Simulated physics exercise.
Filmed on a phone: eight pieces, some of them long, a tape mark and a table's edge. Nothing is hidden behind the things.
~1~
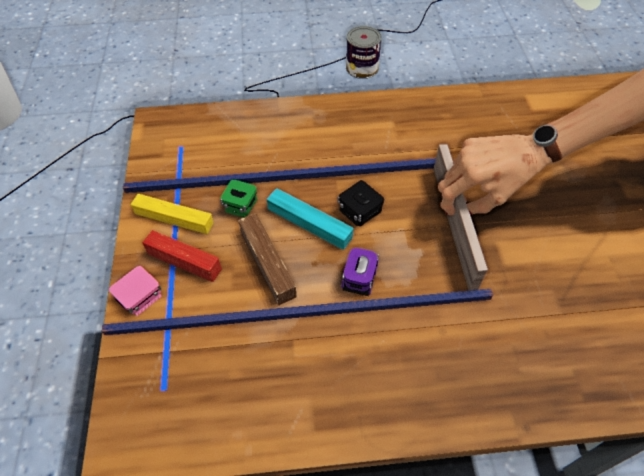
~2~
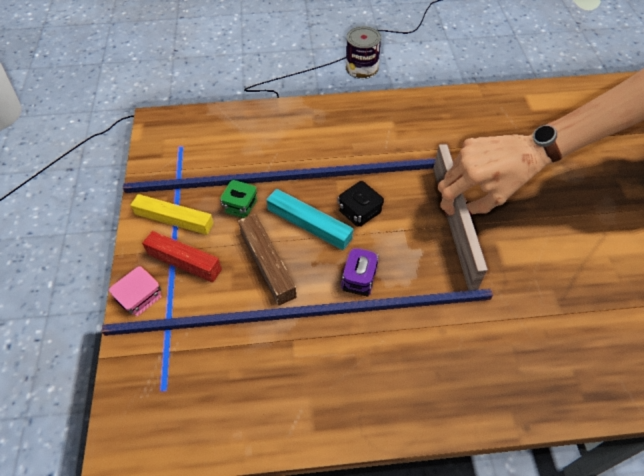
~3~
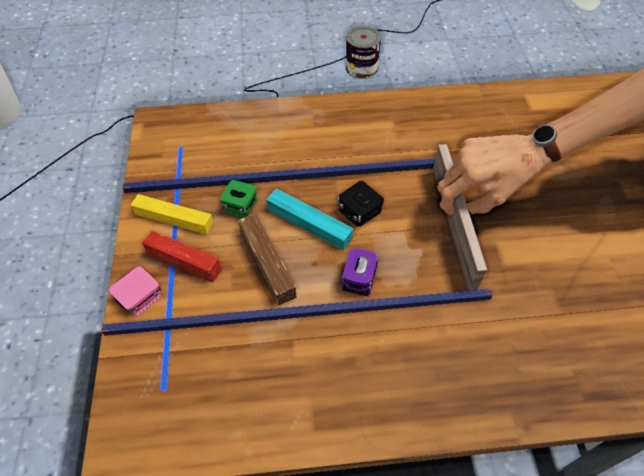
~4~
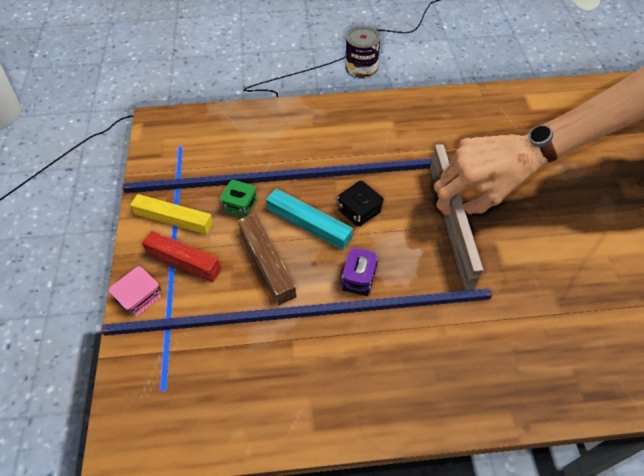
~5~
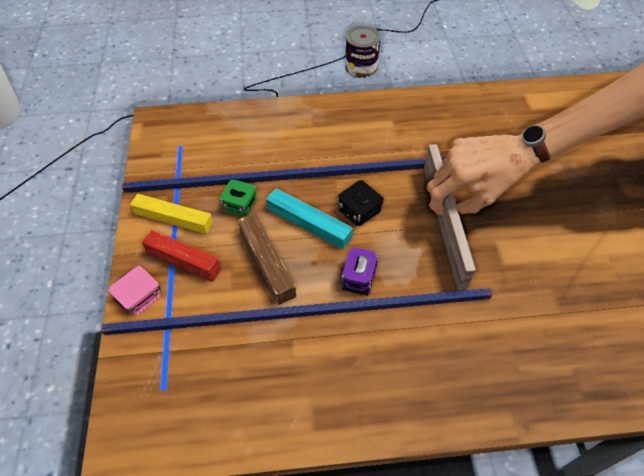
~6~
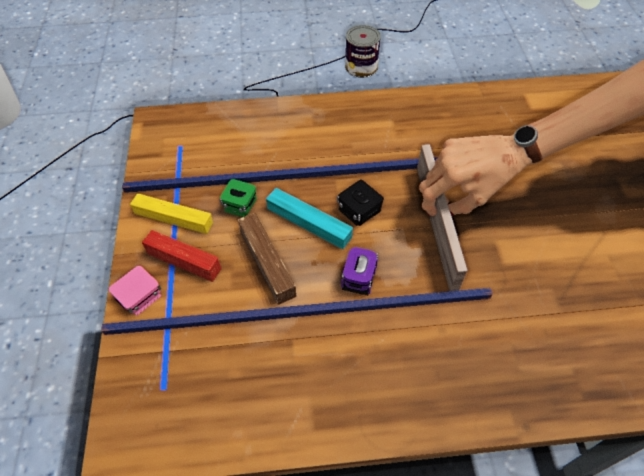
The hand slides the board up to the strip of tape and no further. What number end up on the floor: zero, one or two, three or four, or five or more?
Here the number that fall off is three or four.
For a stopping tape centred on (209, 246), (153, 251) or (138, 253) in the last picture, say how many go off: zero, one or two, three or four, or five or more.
One after another: Zero; at least five; five or over.
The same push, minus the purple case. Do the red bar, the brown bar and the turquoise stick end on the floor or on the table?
The red bar stays on, the brown bar holds on, the turquoise stick does not fall.
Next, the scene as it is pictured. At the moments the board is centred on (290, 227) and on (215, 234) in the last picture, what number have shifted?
5 and 8.
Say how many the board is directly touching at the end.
In contact: 3.
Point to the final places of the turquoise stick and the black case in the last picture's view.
First (139, 243), then (157, 210).
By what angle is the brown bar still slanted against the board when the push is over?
Some 15 degrees.
Early on, none off yet; pink case at rest near (136, 291); yellow bar at rest near (172, 213); red bar at rest near (182, 256).
A while later, none off yet; pink case travelled a little near (114, 296); yellow bar travelled a little near (126, 210); red bar travelled a little near (138, 264).
Finally, the number that fall off is three or four; lost, red bar, yellow bar and pink case.
